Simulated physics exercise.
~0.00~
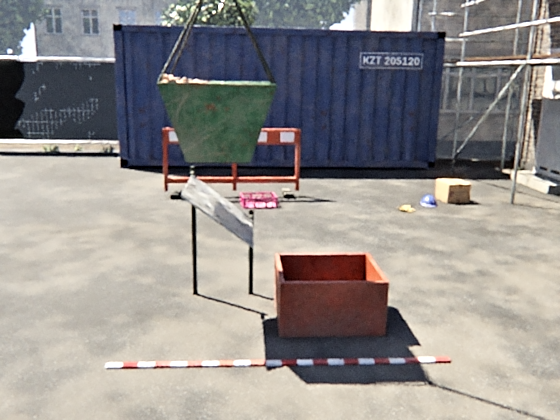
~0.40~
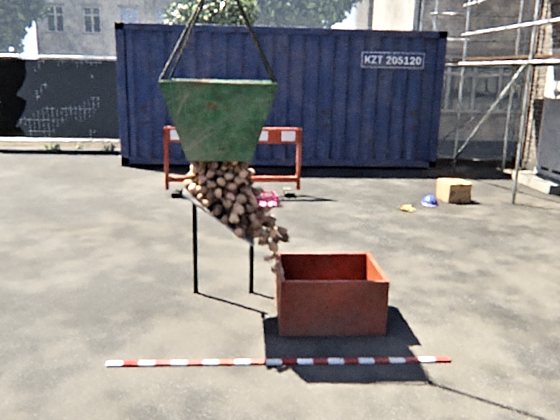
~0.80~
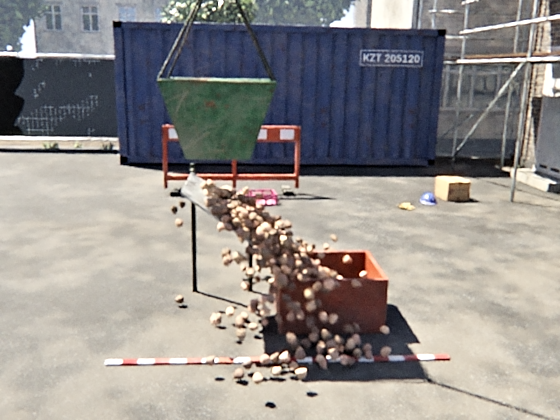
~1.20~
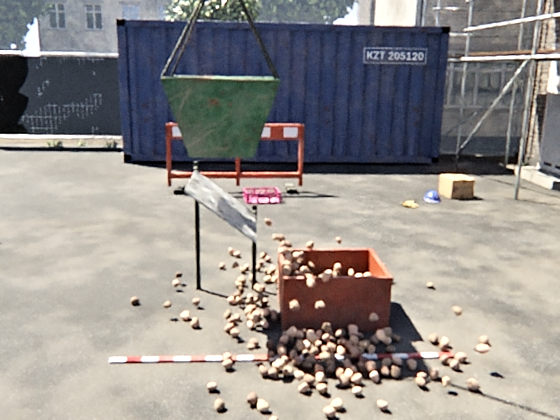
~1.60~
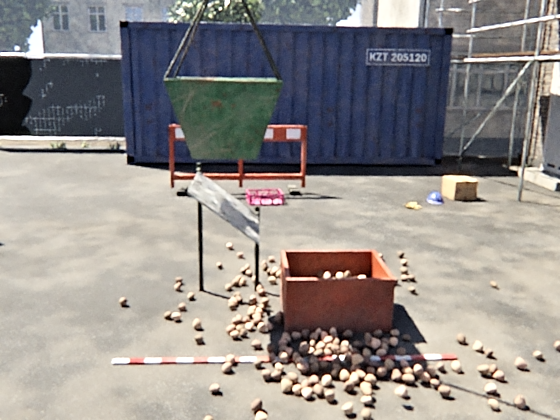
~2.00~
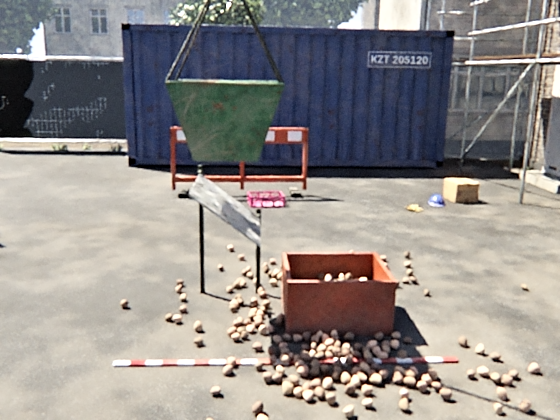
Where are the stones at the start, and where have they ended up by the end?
At the start the stones are held in the hanging green skip at the upper left. By the end they are lower and farther right, about half of them in the orange-red bin and the rest scattered on the ground around it.
